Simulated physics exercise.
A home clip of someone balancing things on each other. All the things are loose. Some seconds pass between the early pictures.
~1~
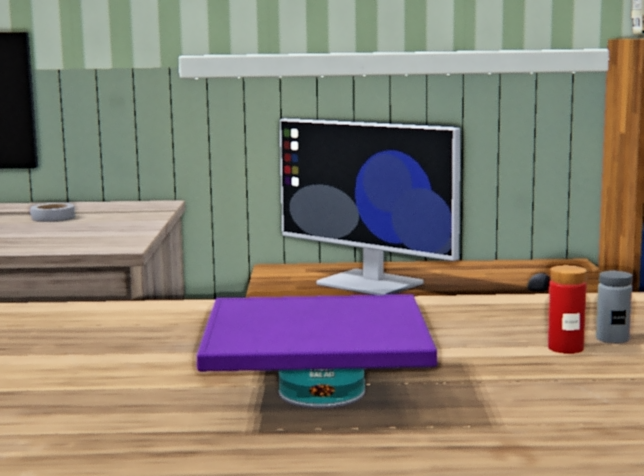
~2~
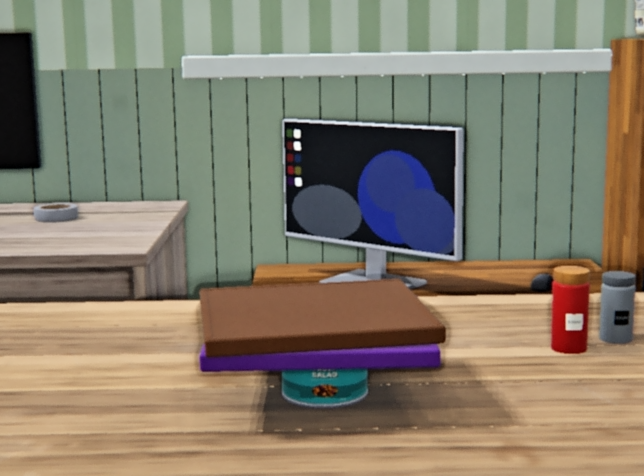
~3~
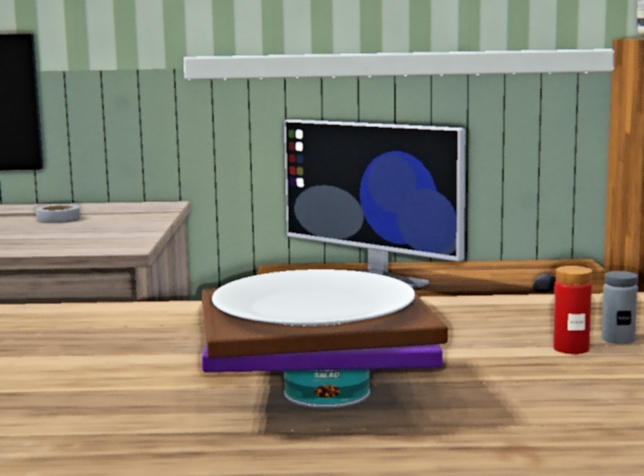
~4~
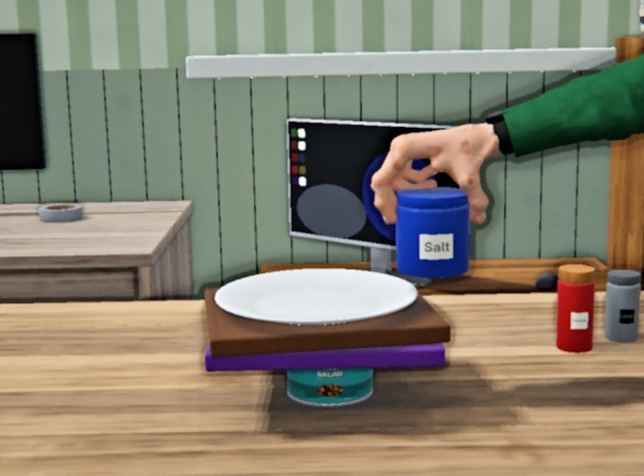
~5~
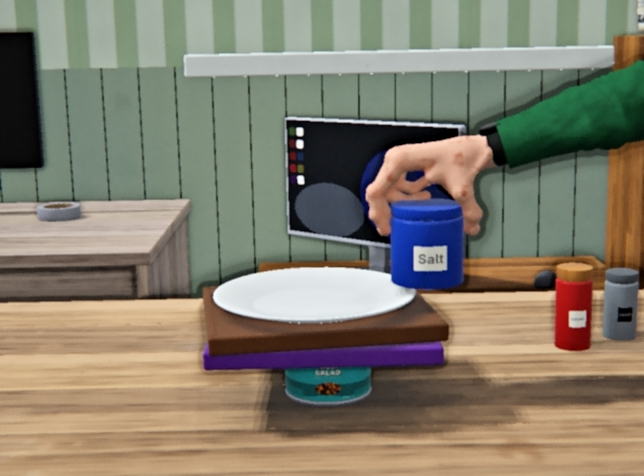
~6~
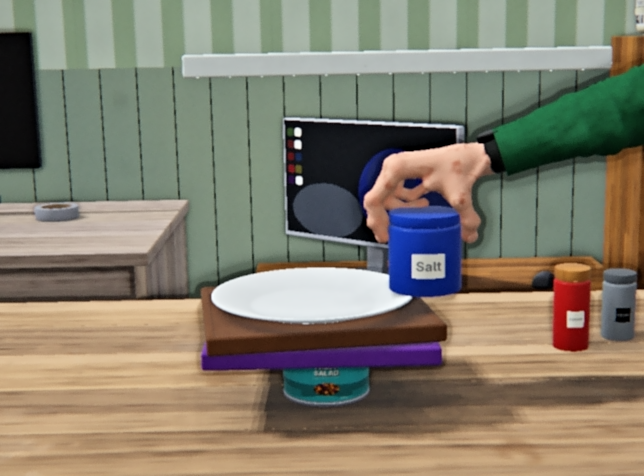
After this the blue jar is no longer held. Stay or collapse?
The pile loses its balance.
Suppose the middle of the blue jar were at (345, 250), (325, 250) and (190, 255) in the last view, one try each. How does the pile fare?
First try: It stays up; second try: It holds; third try: It loses its balance.
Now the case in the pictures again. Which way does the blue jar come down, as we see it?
To the right.
Then, 0.30 s on from there, blue jar now fallen.
Then, 0.40 s on from there, things are still on the move.
Then, 1.60 s on from there, nothing new.
In the end, fallen, blue jar; the other 6 unmoved. At the end, from the last picture's camera, blue jar near (505, 358). The pile comes apart.
